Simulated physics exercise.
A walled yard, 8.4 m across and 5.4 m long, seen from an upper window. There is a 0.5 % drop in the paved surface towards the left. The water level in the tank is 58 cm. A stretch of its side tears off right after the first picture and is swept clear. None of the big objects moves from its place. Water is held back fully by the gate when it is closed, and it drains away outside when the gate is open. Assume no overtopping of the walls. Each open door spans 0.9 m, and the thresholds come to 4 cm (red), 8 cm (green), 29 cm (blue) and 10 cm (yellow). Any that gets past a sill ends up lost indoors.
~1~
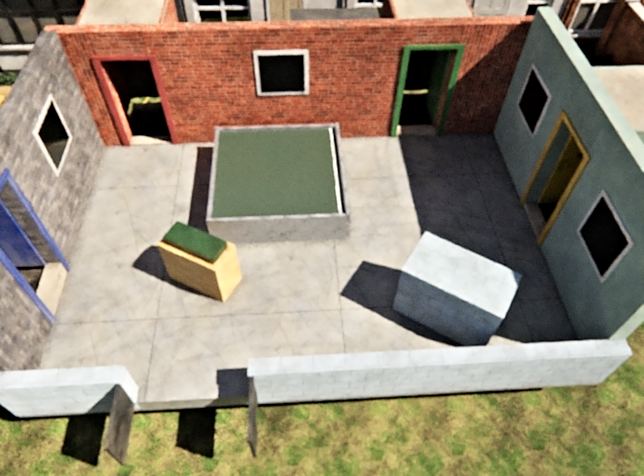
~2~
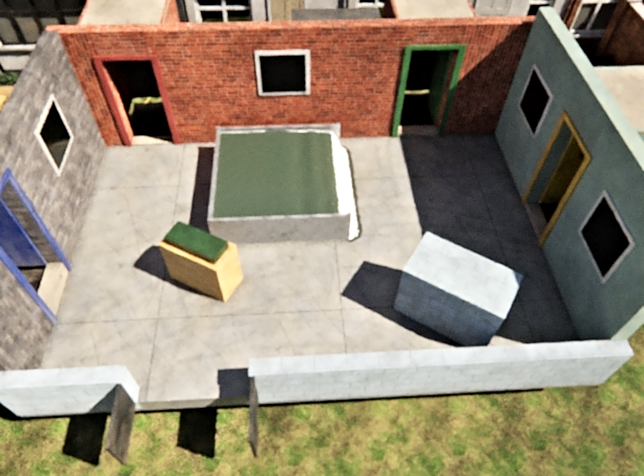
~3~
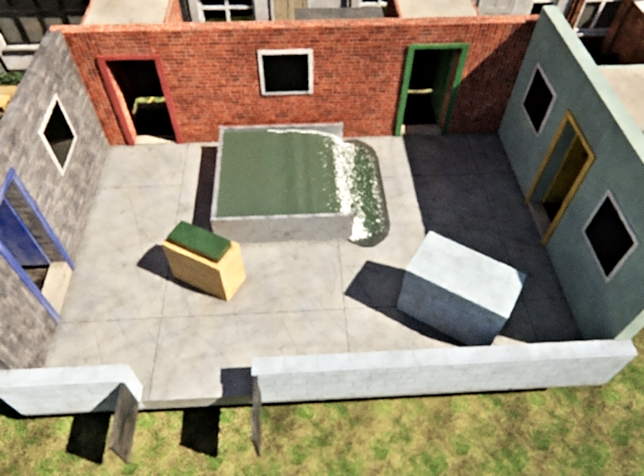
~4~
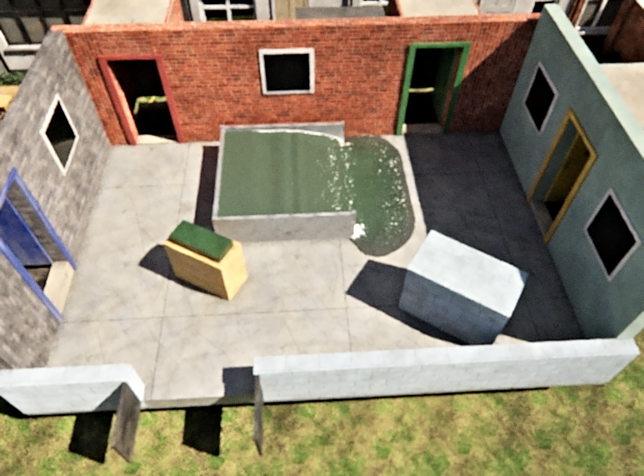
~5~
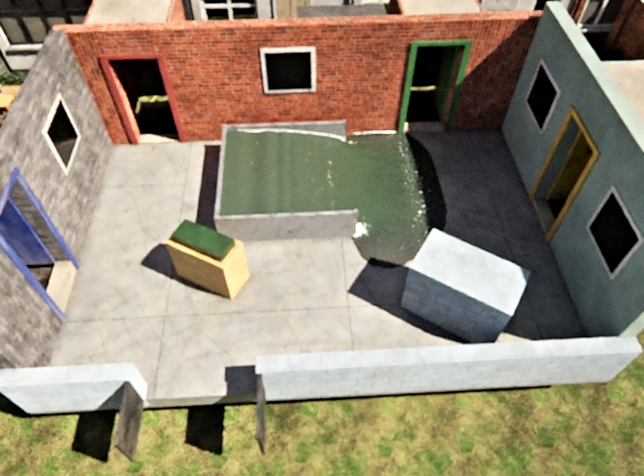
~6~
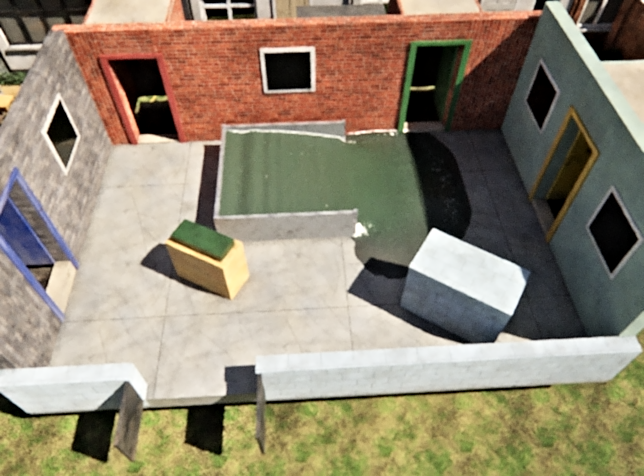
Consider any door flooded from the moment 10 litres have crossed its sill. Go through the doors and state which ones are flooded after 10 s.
As I see it, the red door stops short of the limit; the green door overruns the limit; the blue door stops short of the limit; the yellow door overruns the limit.
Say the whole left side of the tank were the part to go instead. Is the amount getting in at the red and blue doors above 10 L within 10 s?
Short answer, against that limit: Red overshoots, blue is fine.
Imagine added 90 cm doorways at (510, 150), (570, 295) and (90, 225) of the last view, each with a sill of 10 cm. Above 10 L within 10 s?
Well, the first is on the high side, the second is on the high side, and the third is on the low side.
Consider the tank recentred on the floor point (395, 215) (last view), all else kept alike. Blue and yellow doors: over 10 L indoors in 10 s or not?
Blue gets no more than that, yellow gets more than that.
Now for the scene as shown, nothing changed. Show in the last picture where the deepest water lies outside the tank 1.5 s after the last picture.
You'll find it around (490, 134).
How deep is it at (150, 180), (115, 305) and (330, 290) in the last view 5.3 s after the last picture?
Approximately 0, 0 and 4 centimetres, going through them in turn.
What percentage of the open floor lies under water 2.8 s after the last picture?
Some 40 per cent of the floor is wet.
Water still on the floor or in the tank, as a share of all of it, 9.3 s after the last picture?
86 %.
Then, 0.7 s after the last picture water covers 35 % of the floor and is deepest (31 cm) near (518, 182); red door not reached, green door 12 cm at the sill, 0 L in, blue door not reached, yellow door 17 cm at the sill, 2 L in.
Then, 1.5 s after the last picture water covers 35 % of the floor and is deepest (42 cm) near (490, 134); red door not reached, green door 15 cm at the sill, 9 L in, blue door not reached, yellow door 26 cm at the sill, 51 L in.
Then, 2.8 s after the last picture water covers 40 % of the floor and is deepest (30 cm) near (590, 358); red door not reached, green door 19 cm at the sill, 37 L in, blue door not reached, yellow door 23 cm at the sill, 156 L in.
Then, 5.3 s after the last picture water covers 65 % of the floor and is deepest (28 cm) near (499, 331); red door not reached, green door 11 cm at the sill, 126 L in, blue door not reached, yellow door 10 cm at the sill, 206 L in.
Then, 9.3 s after the last picture water covers 85 % of the floor and is deepest (13 cm) near (515, 175); red door 1 cm at the sill, 0 L in, green door 13 cm at the sill, 152 L in, blue door 7 cm at the sill, 0 L in, yellow door 7 cm at the sill, 236 L in.
